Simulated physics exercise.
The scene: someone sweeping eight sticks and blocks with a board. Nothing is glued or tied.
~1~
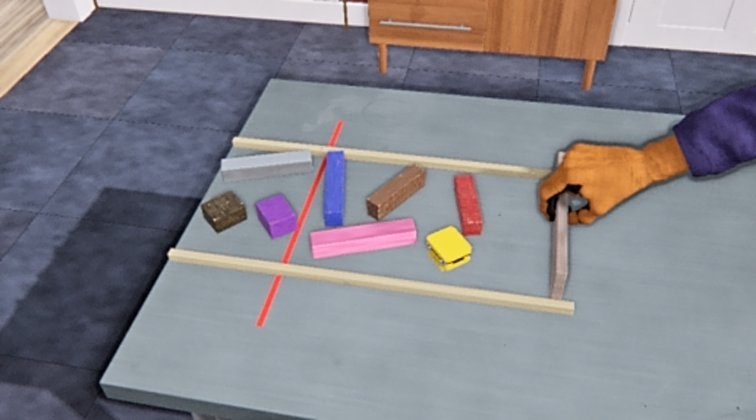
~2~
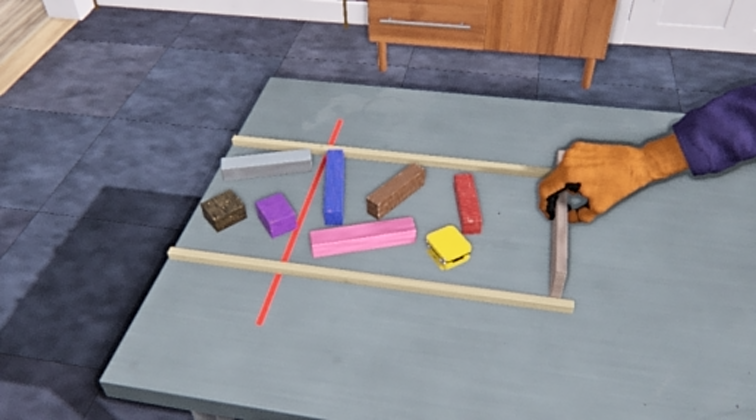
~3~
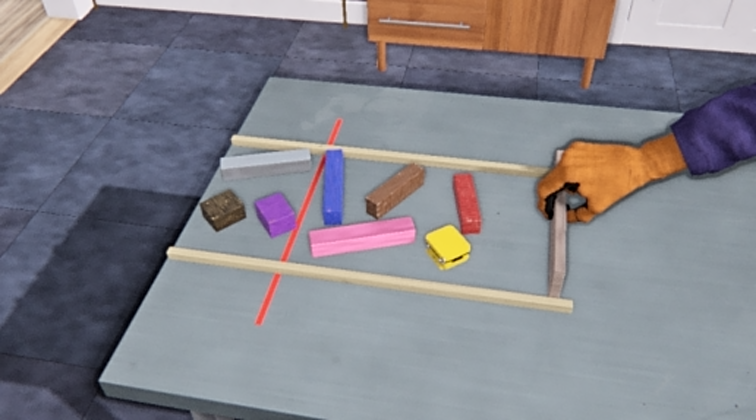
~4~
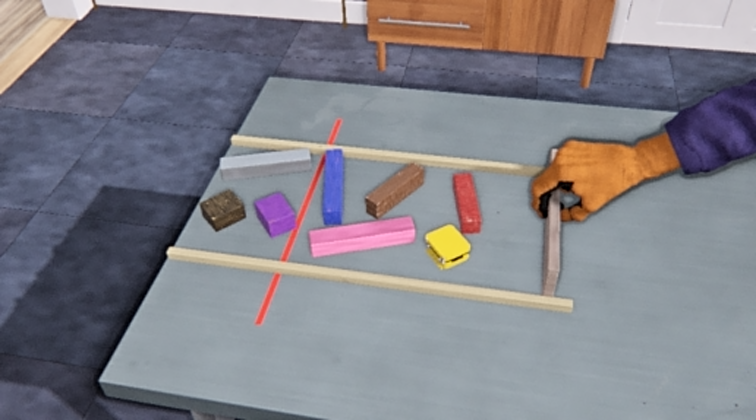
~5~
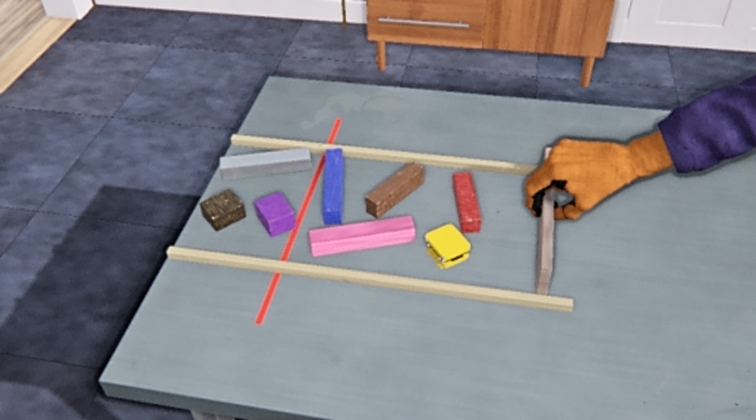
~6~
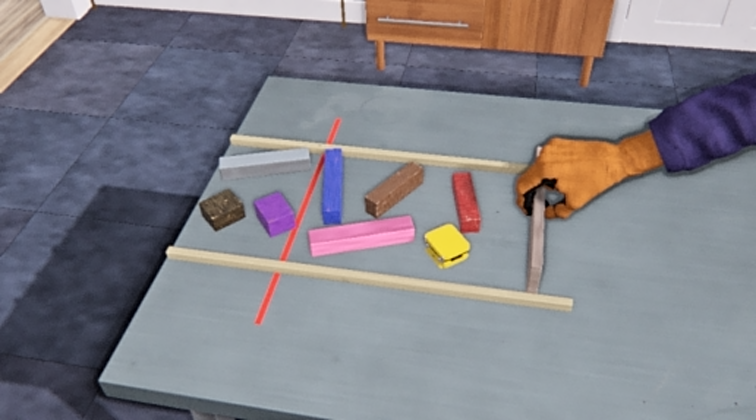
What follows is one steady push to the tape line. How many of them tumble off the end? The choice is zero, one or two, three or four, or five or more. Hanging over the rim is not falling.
Here the number that fall off is zero.
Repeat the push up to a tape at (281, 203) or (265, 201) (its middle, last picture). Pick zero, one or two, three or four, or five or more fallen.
The falls would be 1 or 2; either one or two.
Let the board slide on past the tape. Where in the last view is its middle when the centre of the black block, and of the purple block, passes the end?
For the black block at (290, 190), for the purple block at (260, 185).
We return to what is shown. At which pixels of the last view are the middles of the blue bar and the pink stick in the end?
The blue bar at (272, 175), the pink stick at (247, 227).
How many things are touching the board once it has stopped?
3 of them.
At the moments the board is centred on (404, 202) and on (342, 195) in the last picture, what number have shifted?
By then 4, and 7.
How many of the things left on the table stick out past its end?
2 of them.
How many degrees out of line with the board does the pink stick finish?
About 50°.
Soon after, none off yet; black block at rest near (222, 210); grey stick at rest near (265, 164); purple block at rest near (275, 214).
In the end, the number that fall off is zero.
